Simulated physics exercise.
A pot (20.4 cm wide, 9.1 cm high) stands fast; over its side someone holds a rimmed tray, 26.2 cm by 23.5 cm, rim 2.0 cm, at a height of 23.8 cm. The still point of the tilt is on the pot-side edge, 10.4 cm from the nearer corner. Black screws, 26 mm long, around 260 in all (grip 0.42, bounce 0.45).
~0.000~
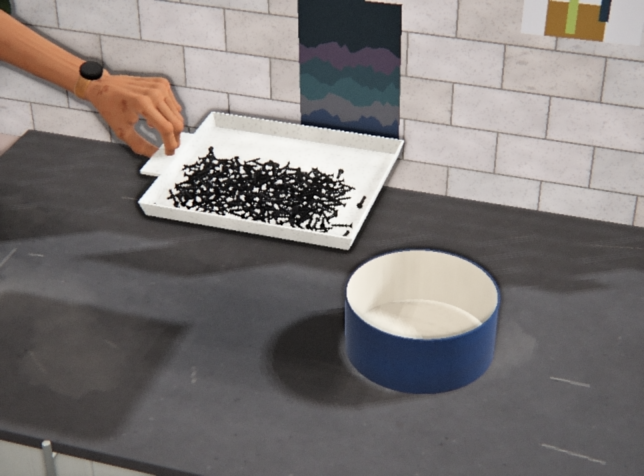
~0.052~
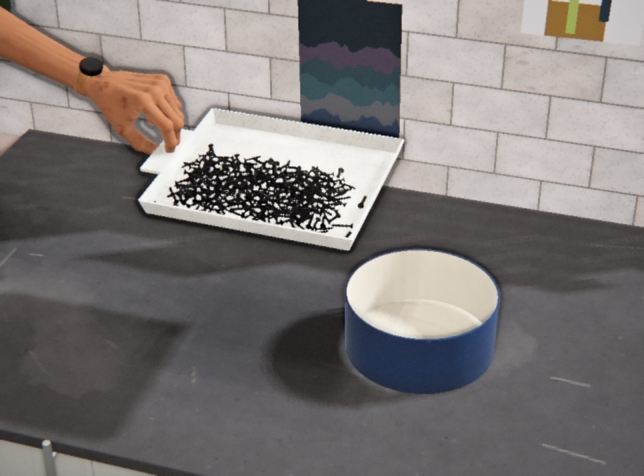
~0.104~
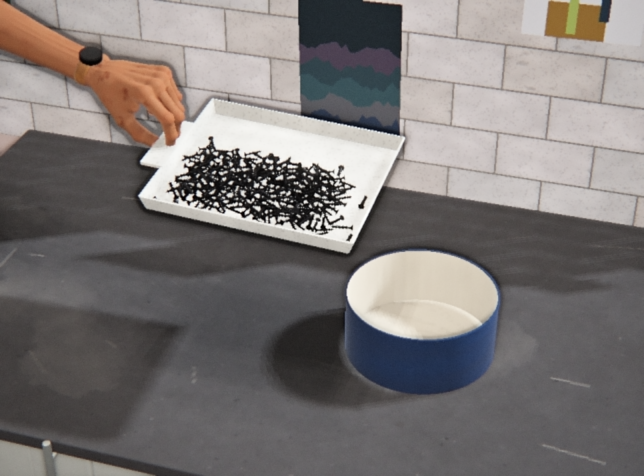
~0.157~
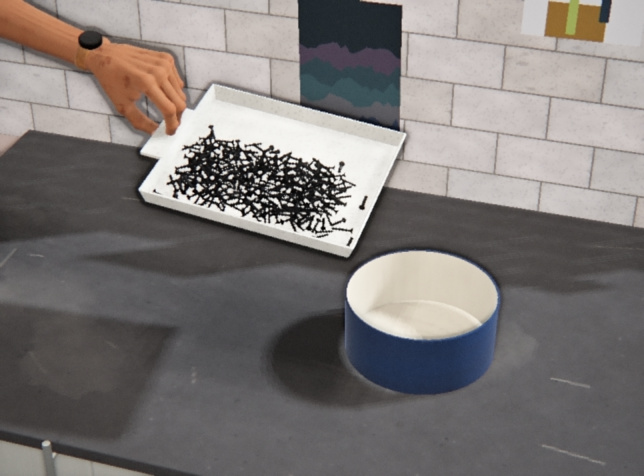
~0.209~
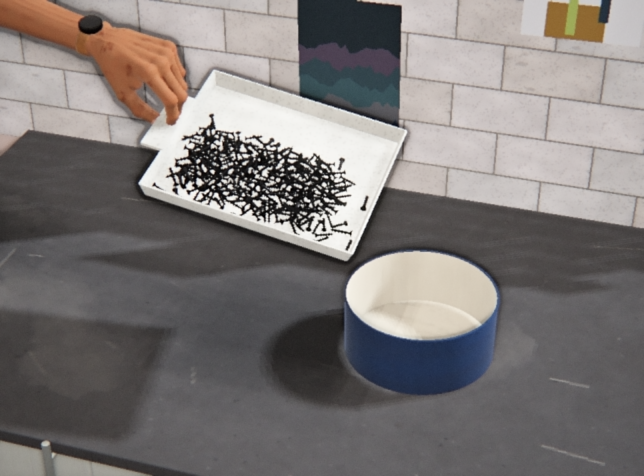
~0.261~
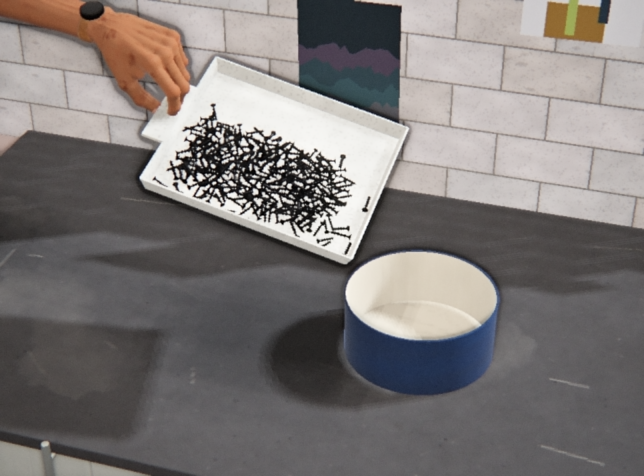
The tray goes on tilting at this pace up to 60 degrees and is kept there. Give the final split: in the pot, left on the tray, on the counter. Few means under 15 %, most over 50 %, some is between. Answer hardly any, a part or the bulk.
Pot: Hardly any, tray: A part, counter: The bulk.
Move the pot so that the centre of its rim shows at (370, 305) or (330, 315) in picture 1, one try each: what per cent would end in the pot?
Some 30 and 55 per cent.
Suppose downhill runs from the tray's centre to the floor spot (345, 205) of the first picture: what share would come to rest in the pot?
Some 45 per cent.
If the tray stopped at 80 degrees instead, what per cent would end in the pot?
Then about 5 per cent.
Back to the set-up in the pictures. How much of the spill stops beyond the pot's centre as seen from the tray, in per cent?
About 30 per cent.
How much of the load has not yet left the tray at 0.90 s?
About 50 per cent.
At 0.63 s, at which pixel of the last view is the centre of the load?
Near (305, 217).
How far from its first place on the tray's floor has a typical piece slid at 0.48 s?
About 3 cm.
After 0.48 s, tilt 40 degrees; the tray holds 100 %, the pot 0 %.
After 0.63 s, tilt 54 degrees; the tray holds 100 %, the pot 0 %.
Then, at 0.90 s, tilt 60 degrees; the tray holds 50 %, the pot 0 %.
At rest (2.0 s), pot 5 %, tray 30 %, counter 70 %.
